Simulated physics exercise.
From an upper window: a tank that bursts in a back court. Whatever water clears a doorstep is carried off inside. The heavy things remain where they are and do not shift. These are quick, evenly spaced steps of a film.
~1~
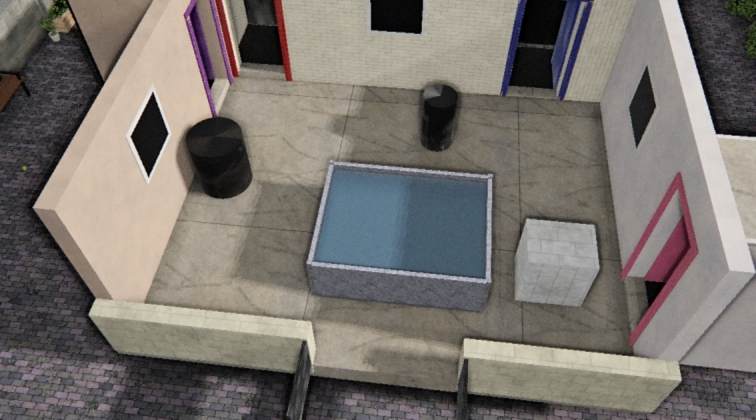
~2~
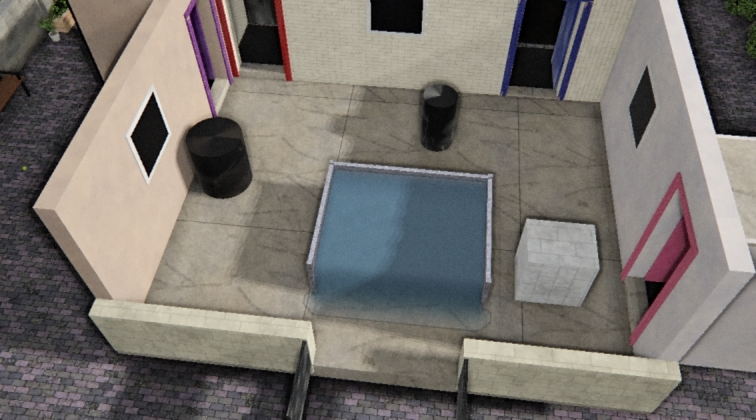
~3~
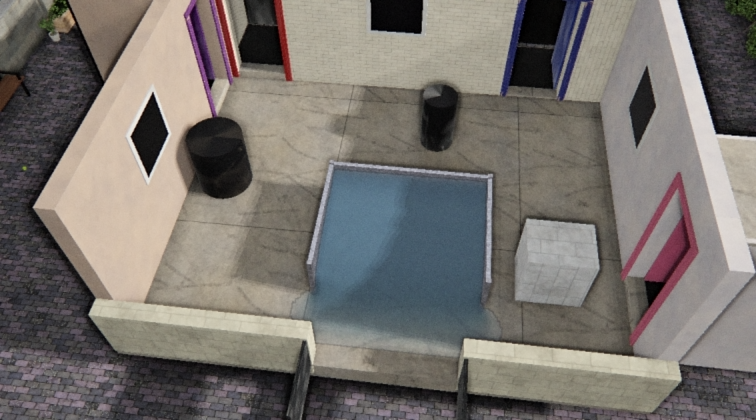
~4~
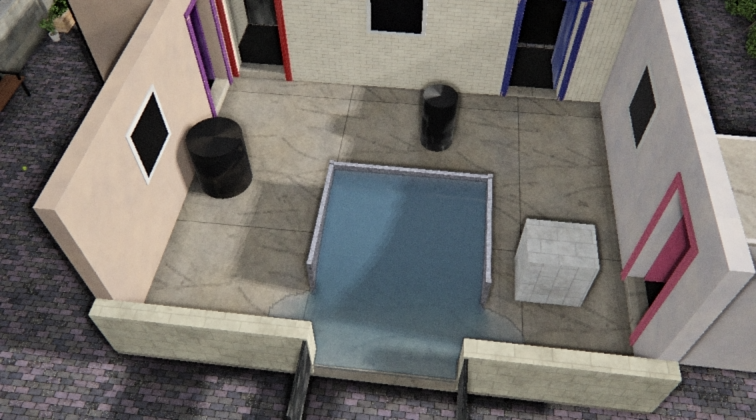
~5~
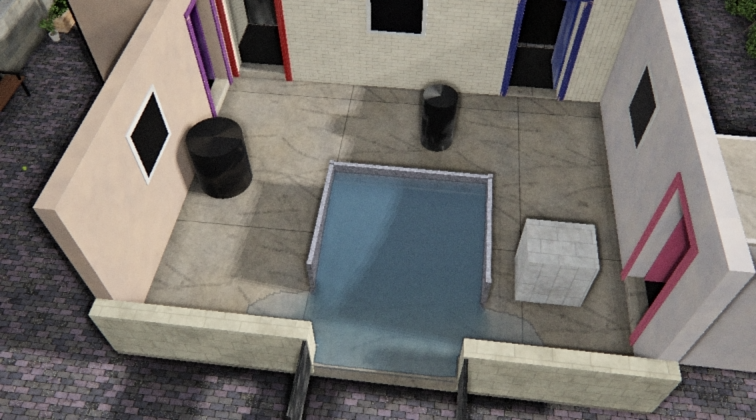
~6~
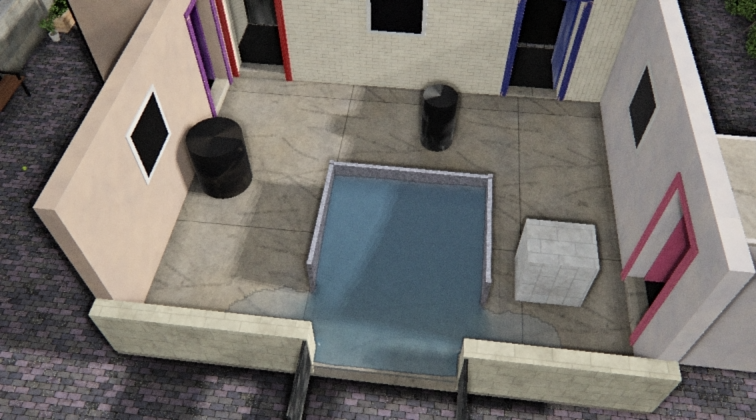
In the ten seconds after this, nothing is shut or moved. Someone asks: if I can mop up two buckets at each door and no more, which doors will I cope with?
One by one: The pink door ends up within two buckets; the red door ends up within two buckets; the purple door ends up within two buckets; the blue door ends up within two buckets.
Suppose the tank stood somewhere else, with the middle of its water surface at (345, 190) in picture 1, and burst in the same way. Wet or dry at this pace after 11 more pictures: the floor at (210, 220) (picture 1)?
Submerged.
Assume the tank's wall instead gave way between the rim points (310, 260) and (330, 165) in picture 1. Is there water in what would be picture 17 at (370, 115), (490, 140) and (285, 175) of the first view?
So: Spared, then spared, then wetted.
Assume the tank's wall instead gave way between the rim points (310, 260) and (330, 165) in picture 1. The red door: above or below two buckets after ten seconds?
As I see it, the red door surpasses the limit.
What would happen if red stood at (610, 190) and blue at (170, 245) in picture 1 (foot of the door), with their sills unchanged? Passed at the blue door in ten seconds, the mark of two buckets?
Result - blue: Crosses the limit.
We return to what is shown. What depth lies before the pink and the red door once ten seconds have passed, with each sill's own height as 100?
Roughly 10 per cent, then 10 per cent.
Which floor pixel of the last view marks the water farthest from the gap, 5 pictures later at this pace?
Roughly (135, 329).
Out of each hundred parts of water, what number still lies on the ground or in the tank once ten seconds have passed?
Close to 28 %.
A moment on, water covers 20 % of the floor; the pink door not reached, the red door not reached, the purple door not reached, the blue door not reached.
Next, water covers 25 % of the floor; the pink door wet at the sill, nothing in, the red door not reached, the purple door not reached, the blue door not reached.
Then, water covers 40 % of the floor; the pink door under two buckets in, the red door not reached, the purple door not reached, the blue door not reached.
Later, water covers 60 % of the floor; the pink door under two buckets in, the red door wet at the sill, nothing in, the purple door wet at the sill, nothing in, the blue door under two buckets in.
In the end, water covers 85 % of the floor; the pink door under two buckets in, the red door wet at the sill, nothing in, the purple door wet at the sill, nothing in, the blue door under two buckets in.
